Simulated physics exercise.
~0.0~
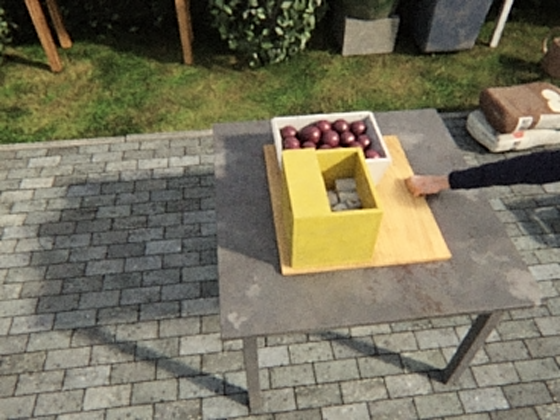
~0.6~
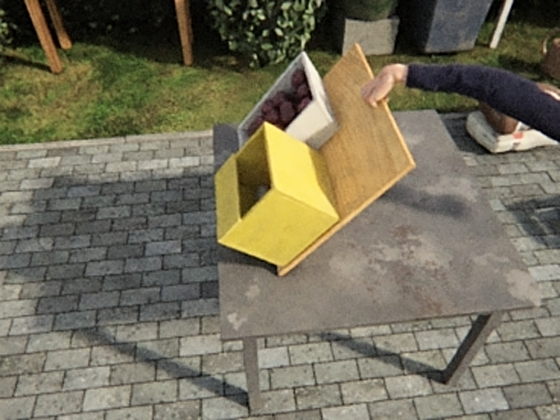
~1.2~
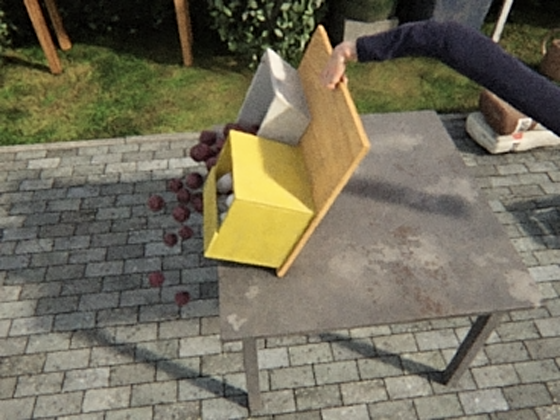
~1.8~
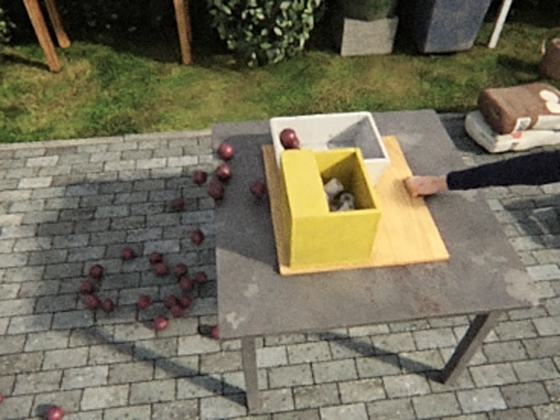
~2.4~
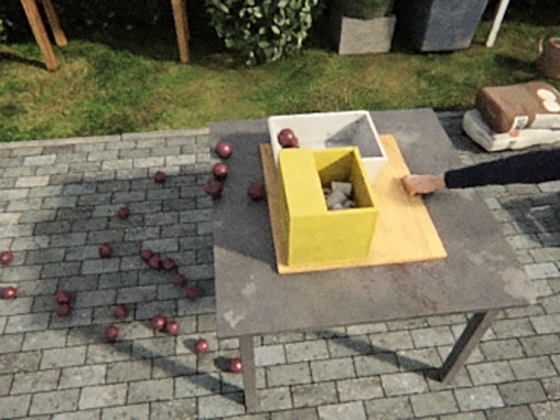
Hand tipping a board with yellow and white containers leftward, spilling most red onions onto table and paving, then lowering it flat.
